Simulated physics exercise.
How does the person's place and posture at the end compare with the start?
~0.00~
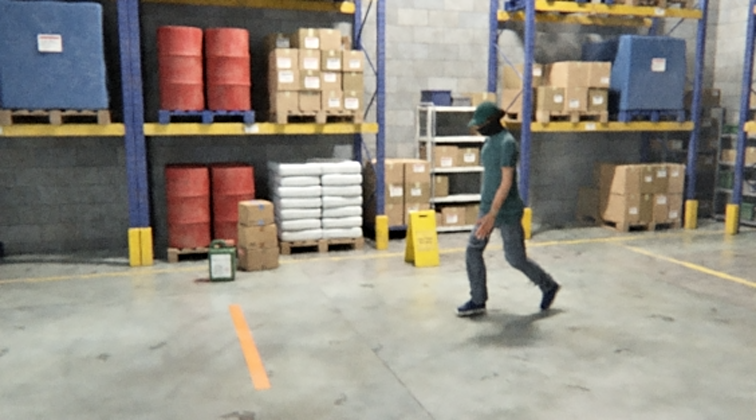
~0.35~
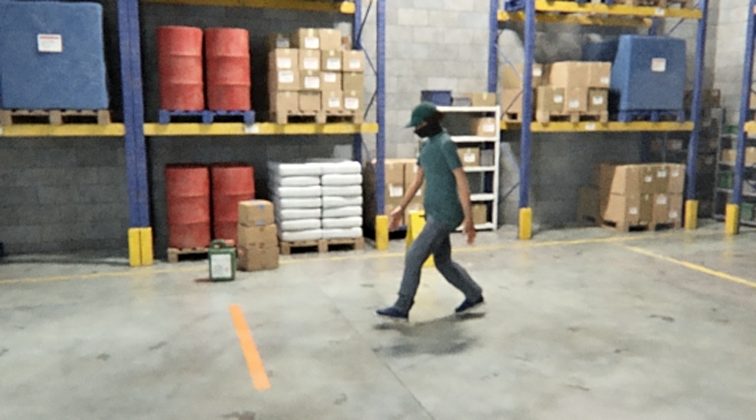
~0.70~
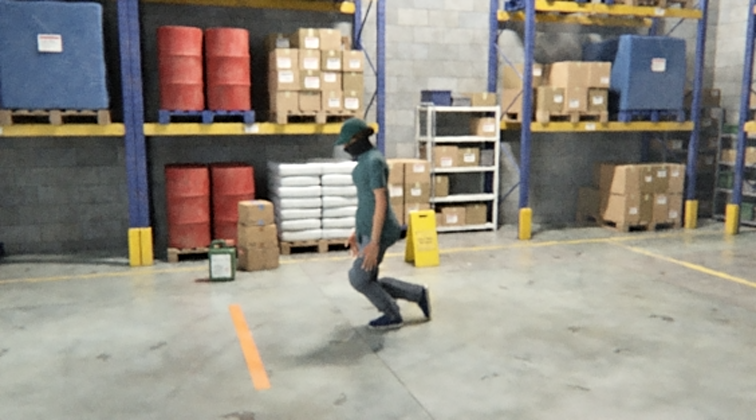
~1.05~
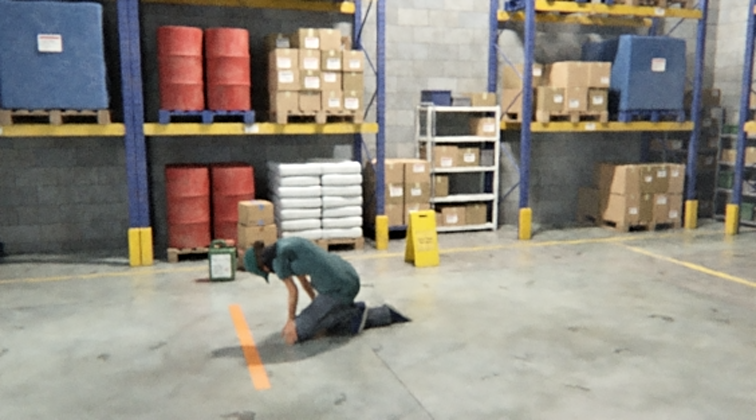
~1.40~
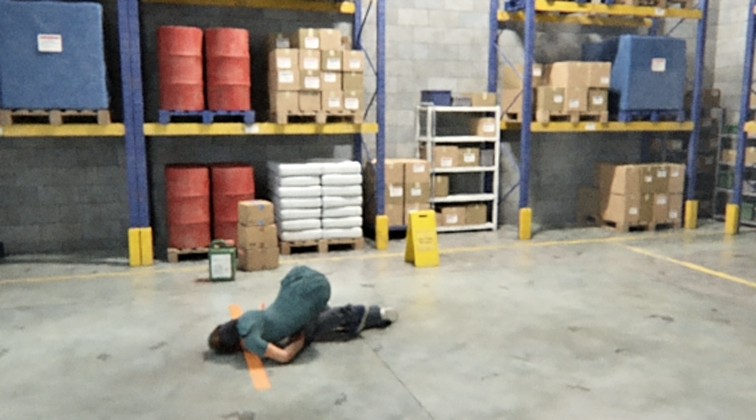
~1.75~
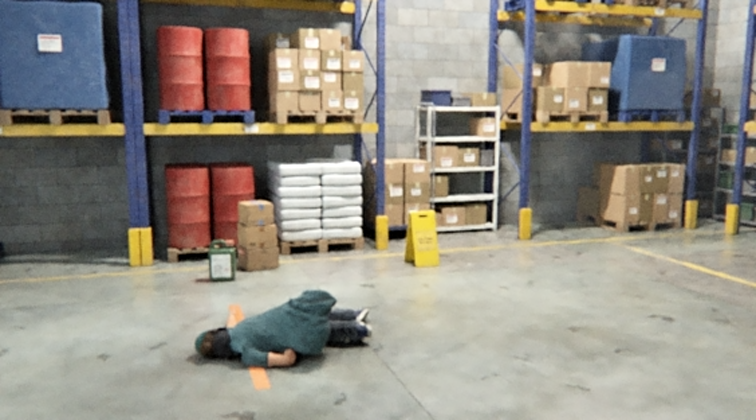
At the start the person is upright and walking on the right side of the open floor. At the end the person lies face down farther left and nearer the viewer, with the head past the orange tape.
